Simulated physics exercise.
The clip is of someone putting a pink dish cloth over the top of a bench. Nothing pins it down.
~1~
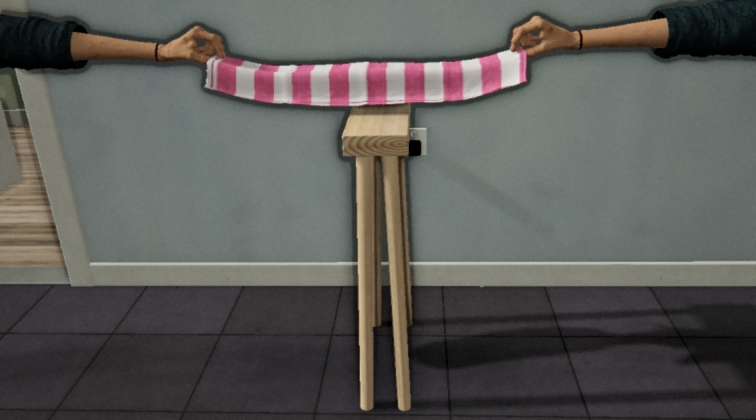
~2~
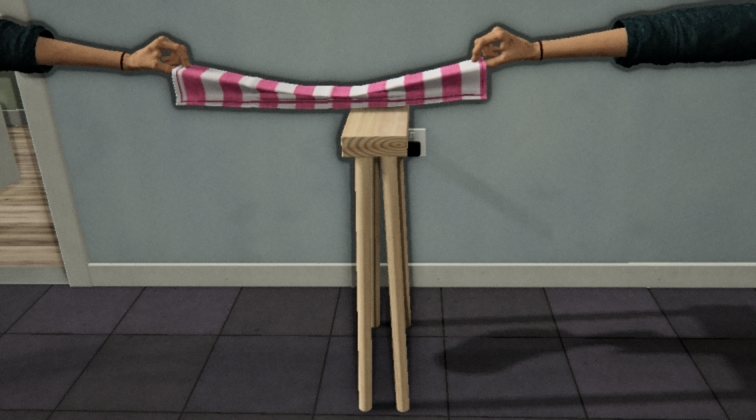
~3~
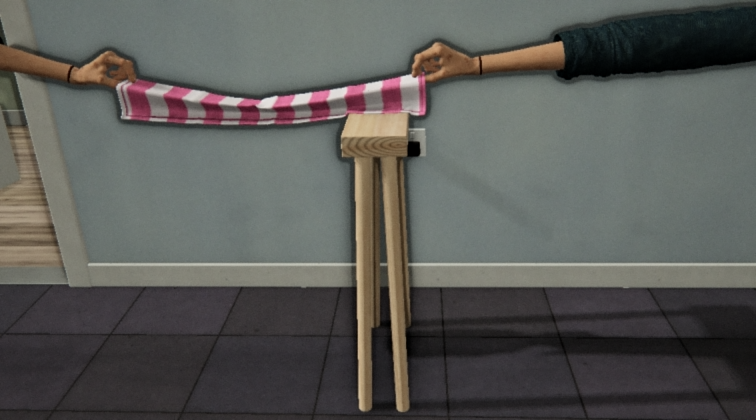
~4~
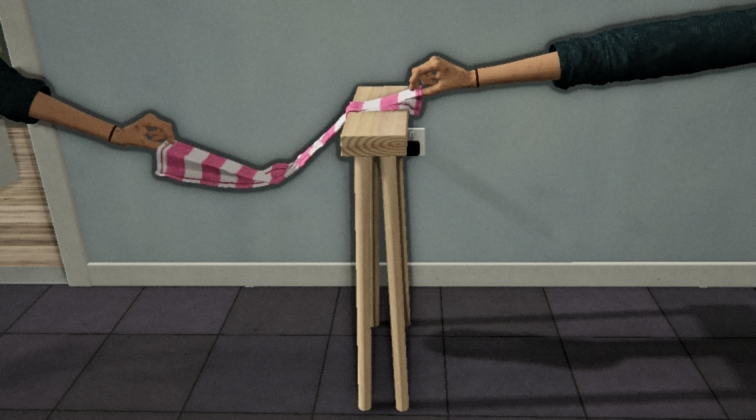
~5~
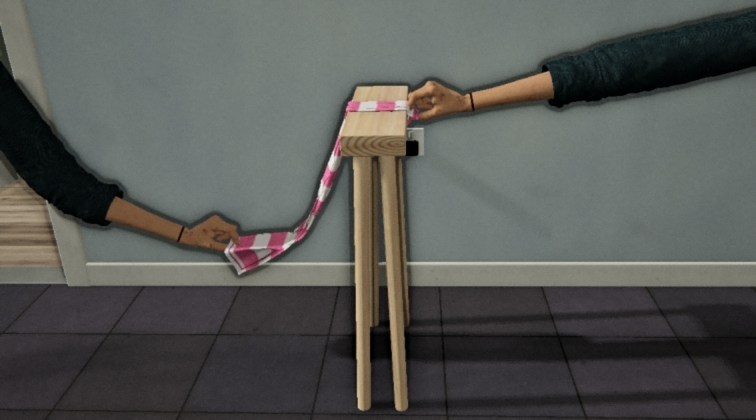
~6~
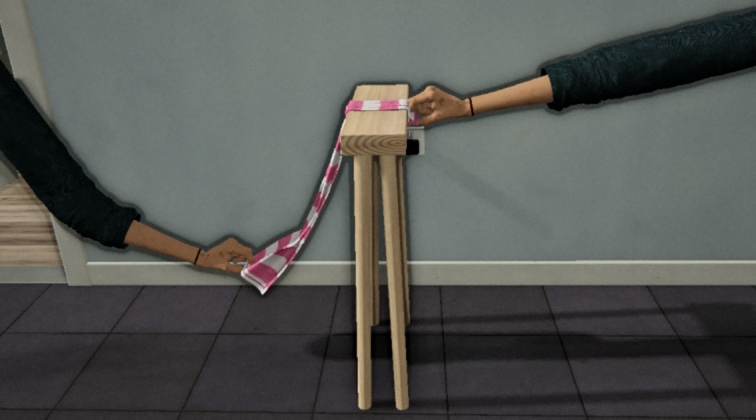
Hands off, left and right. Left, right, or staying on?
The pink dish cloth falls on the left side.
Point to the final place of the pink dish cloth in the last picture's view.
Near (330, 358).
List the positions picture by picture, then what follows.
The first frame shows left end (210, 89); right end (521, 83); top of the bench (375, 140).
The second frame shows left end (182, 105); right end (481, 99).
The third frame shows left end (127, 119); right end (419, 115); top of the bench (374, 141).
The fourth frame shows left end (160, 176); right end (414, 115).
The fifth frame shows left end (244, 272); right end (408, 120).
The sixth frame shows left end (266, 291); right end (408, 122); far more of it on the left.
Then, 0.42 s past the final frame, dish cloth clear of the top and falling near (329, 296).
Then, 0.72 s past the final frame, dish cloth in a heap on the floor near (330, 356).
When it is over, dish cloth in a heap on the floor near (330, 357). The pink dish cloth drops leftwards.
